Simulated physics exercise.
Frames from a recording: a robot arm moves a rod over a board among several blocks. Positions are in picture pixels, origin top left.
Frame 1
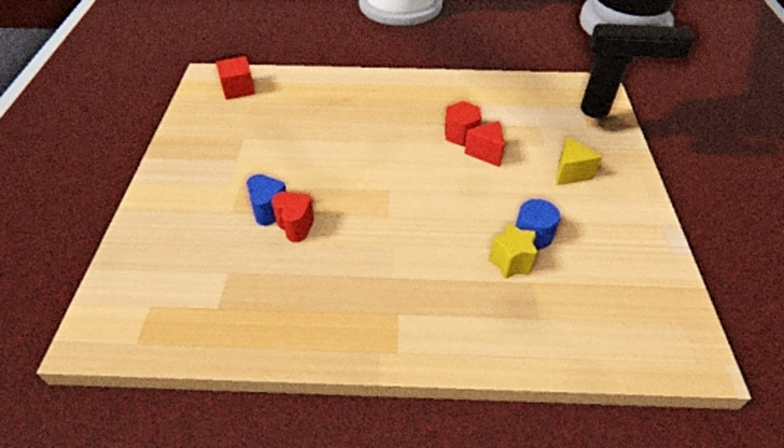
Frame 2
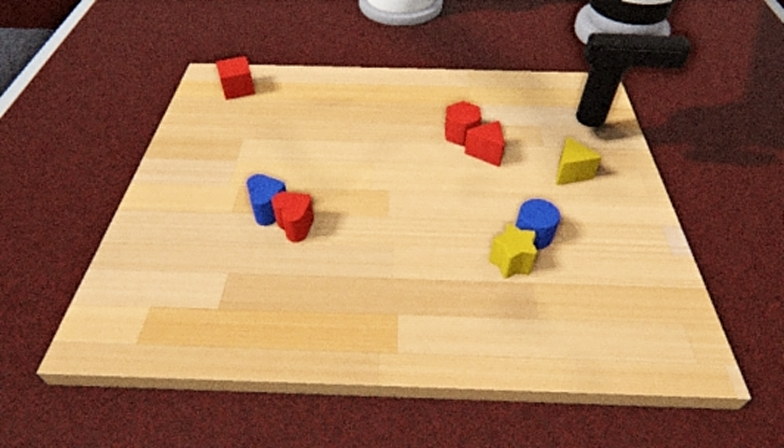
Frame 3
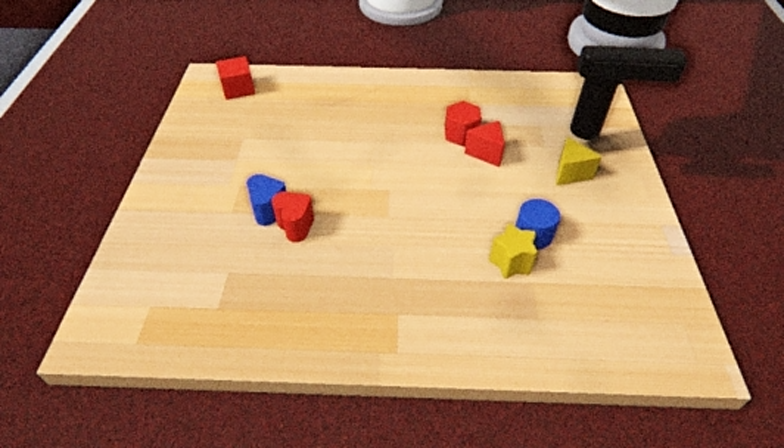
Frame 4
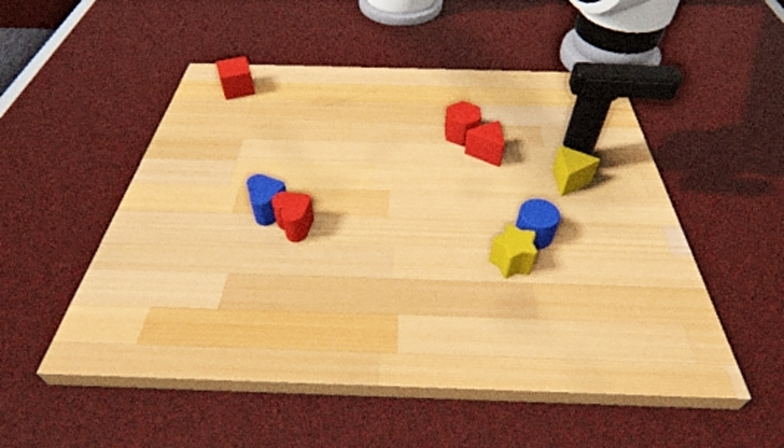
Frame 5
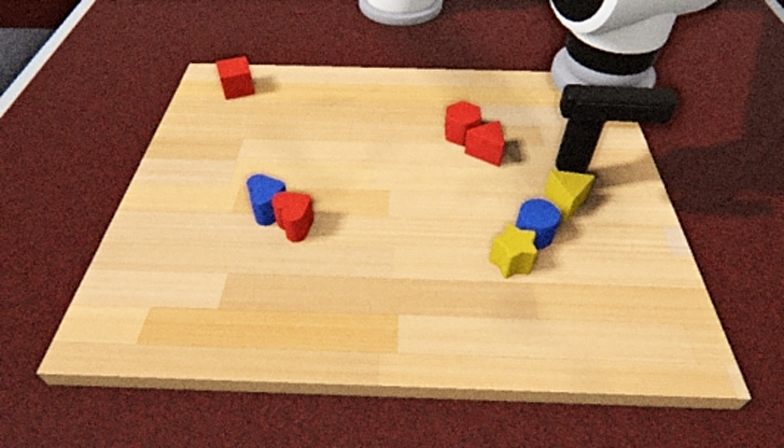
A robot arm moved its black rod down the right side of a wooden board with red, blue and yellow blocks, and pushed the yellow triangular block up close to the blue round one.
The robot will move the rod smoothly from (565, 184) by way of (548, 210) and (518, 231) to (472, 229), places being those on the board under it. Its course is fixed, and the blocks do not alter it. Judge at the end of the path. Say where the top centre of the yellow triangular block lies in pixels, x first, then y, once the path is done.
It is going to be at (572, 221).
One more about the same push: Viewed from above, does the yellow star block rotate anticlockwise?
No
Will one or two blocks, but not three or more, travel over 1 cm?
No, that is not how it ends up.
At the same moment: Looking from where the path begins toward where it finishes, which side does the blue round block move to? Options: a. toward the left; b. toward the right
Answer: A.
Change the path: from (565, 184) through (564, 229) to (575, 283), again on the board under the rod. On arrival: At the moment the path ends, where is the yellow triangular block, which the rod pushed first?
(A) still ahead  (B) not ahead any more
A (still ahead)
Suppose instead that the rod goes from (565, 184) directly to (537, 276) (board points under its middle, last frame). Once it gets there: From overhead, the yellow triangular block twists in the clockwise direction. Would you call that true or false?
False
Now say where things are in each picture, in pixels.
The first picture shows tip of the rod at (594, 111), middles of tops, red triangular block at (490, 131), yellow star block at (517, 240), blue round block at (540, 212), yellow triangular block at (578, 151).
The second picture shows rod at (590, 120), nothing pushed.
The third picture shows rod at (584, 132), nothing pushed.
The fourth picture shows rod at (578, 147), yellow triangular block at (576, 159).
The fifth picture shows rod at (571, 167), red triangular block at (490, 131), yellow star block at (517, 240), blue round block at (540, 212), yellow triangular block at (573, 181).
What follows on the original path. One third of the way, rod at (553, 194); blue round block at (537, 219); yellow triangular block at (569, 210), turned 20° anticlockwise.
Two thirds of the way, rod at (522, 214); yellow star block at (503, 258), turned 20° clockwise; blue round block at (527, 237); yellow triangular block at (572, 221), turned 35° anticlockwise.
At the end, rod at (474, 212); red triangular block unmoved; yellow star block at (502, 260), turned 20° clockwise; blue round block at (525, 238); yellow triangular block at (572, 221), turned 35° anticlockwise.
